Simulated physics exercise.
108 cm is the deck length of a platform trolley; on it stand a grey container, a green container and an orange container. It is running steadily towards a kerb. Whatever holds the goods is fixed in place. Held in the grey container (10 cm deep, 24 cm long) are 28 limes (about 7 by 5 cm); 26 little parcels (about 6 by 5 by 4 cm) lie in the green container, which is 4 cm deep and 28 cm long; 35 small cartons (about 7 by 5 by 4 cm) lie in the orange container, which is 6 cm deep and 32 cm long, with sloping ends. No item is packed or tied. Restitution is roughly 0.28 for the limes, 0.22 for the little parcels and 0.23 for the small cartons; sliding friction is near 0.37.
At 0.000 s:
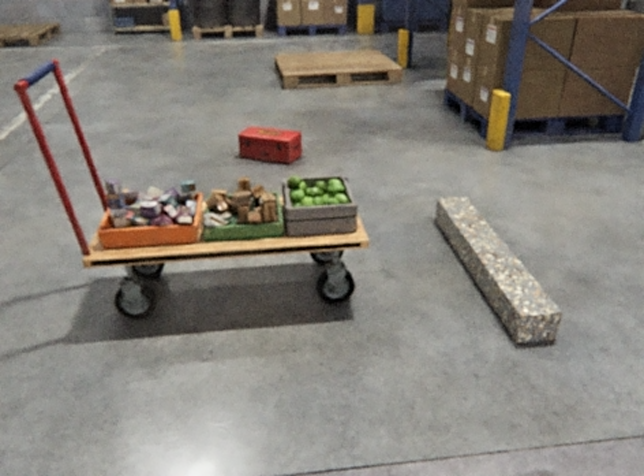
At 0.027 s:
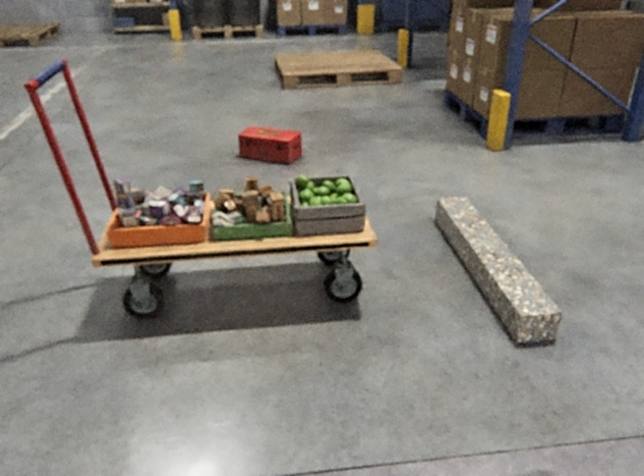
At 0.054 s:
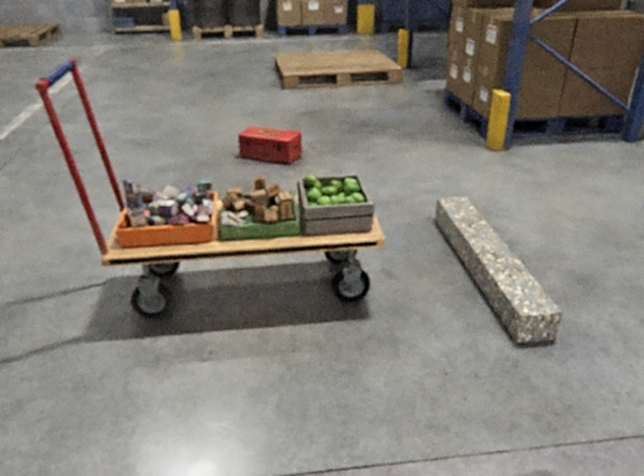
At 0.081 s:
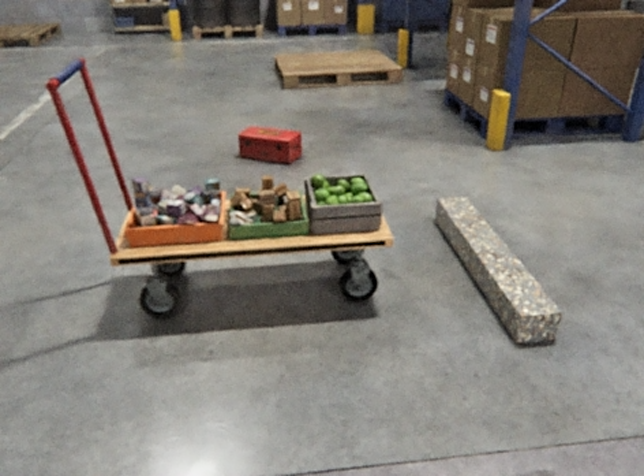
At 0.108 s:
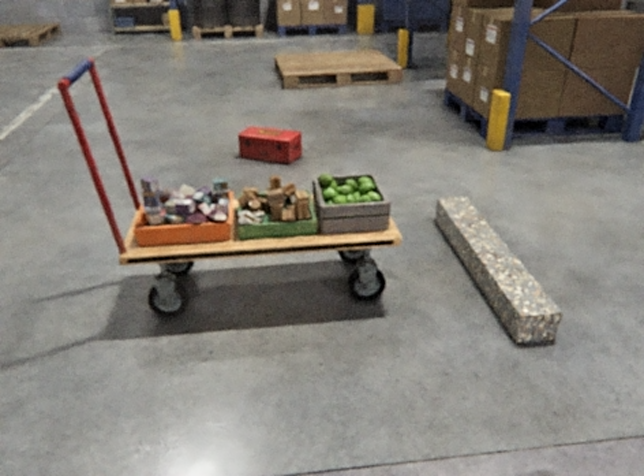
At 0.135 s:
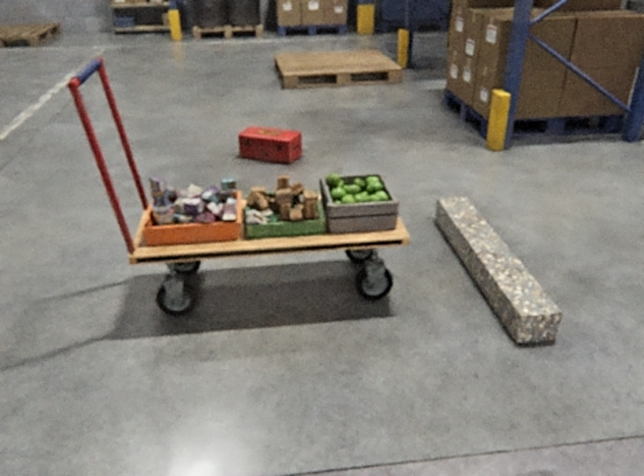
Flatbed cart with a red handle carrying orange, green and grey containers of small items, rolling slowly right across a warehouse floor.
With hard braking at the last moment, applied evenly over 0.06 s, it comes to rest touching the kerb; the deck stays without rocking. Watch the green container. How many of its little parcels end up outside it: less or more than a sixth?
The green container loses less than a sixth of its little parcels.
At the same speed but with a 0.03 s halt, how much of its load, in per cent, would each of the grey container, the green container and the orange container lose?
Result - grey container: 0 percent, green container: 10 percent, orange container: 10 percent.
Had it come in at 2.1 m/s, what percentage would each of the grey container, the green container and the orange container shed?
Grey container 0 %, green container 20 %, orange container 30 %.
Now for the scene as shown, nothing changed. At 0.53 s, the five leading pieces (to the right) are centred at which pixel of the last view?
Near (468, 192) in pixels.
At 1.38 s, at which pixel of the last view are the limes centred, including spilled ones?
Centred roughly at (450, 196).
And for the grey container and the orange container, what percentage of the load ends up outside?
The grey container loses 0 percent and the orange container loses 15 percent.
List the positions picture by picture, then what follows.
In the first picture (places track the rim corner closest to us here), green container (207, 228); orange container (100, 231); 56 cm to go; all still inside.
Green container (215, 227); orange container (109, 230); 53 cm to go, in the second picture.
Green container (224, 226); orange container (118, 230); 49 cm to go, in the third picture.
Green container (233, 226); orange container (127, 229); 46 cm to go, in the fourth picture.
Green container (241, 225); orange container (136, 229); 43 cm to go, in the fifth picture.
Green container (250, 225); orange container (145, 228); 40 cm to go; all still inside, in the sixth picture.
After 0.43 s, it begins to slow.
After 0.53 s, the grey container has all 28, the green container is down by 1 of 26 and the orange container is down by 2 of 35.
After 0.65 s, the grey container has all 28, the green container is down by 1 of 26 and the orange container is down by 3 of 35.
After 0.88 s, the grey container has all 28, the green container is down by 2 of 26 and the orange container is down by 6 of 35.
Final count (at 1.38 s), the grey container has all 28, the green container is down by 2 of 26 and the orange container is down by 6 of 35. Asked share, 2 of 26, 8 per cent.
